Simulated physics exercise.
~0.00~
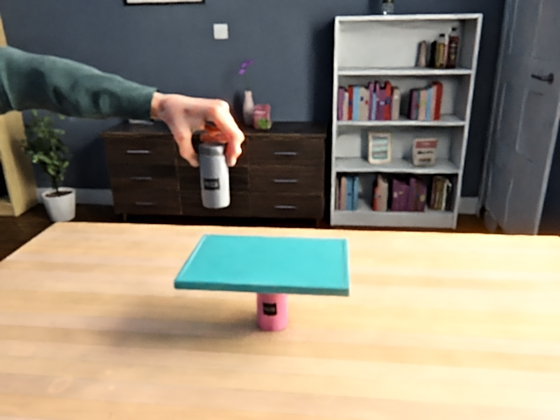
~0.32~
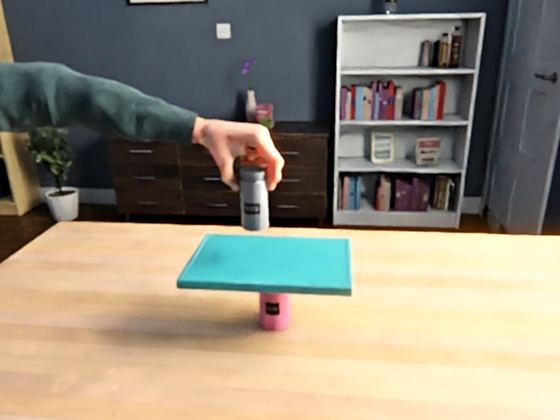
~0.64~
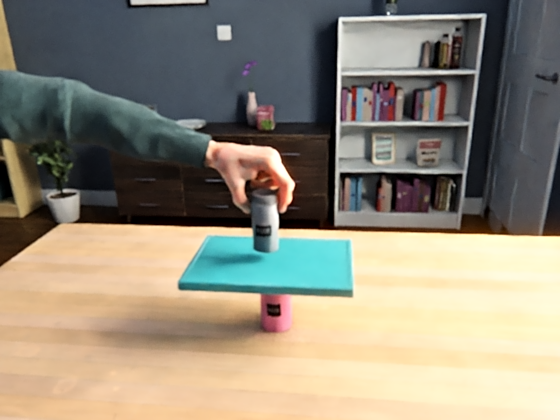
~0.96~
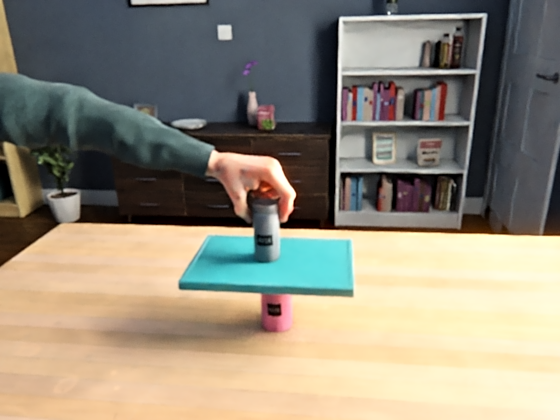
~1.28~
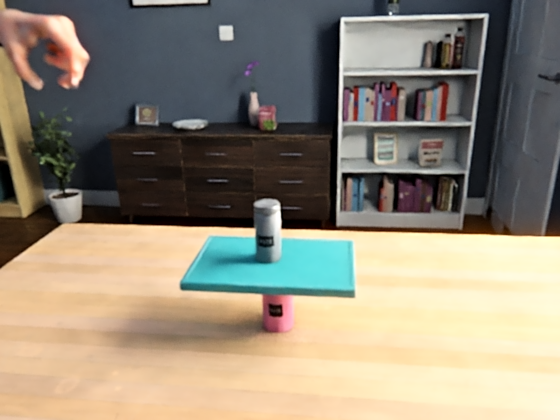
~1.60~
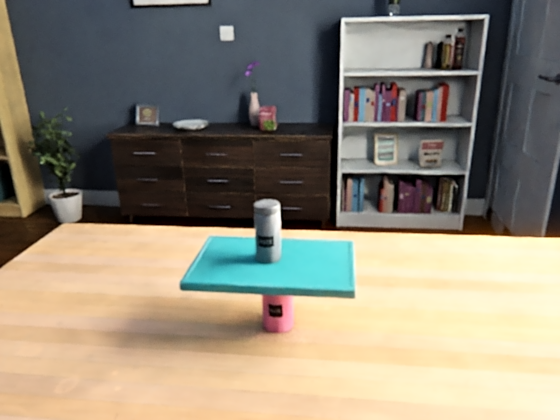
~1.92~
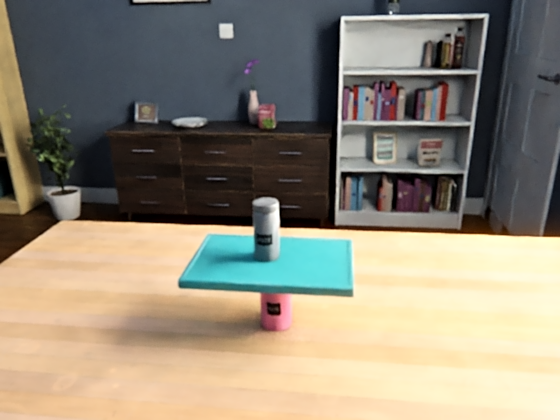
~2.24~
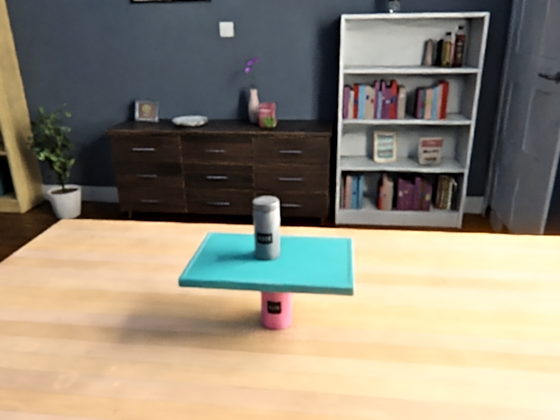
In the video, a hand lowers a grey shaker onto a turquoise lid balanced on a pink jar on a wooden table, then lets go and withdraws to the left. The shaker stays upright on the lid, and the small tower remains standing.
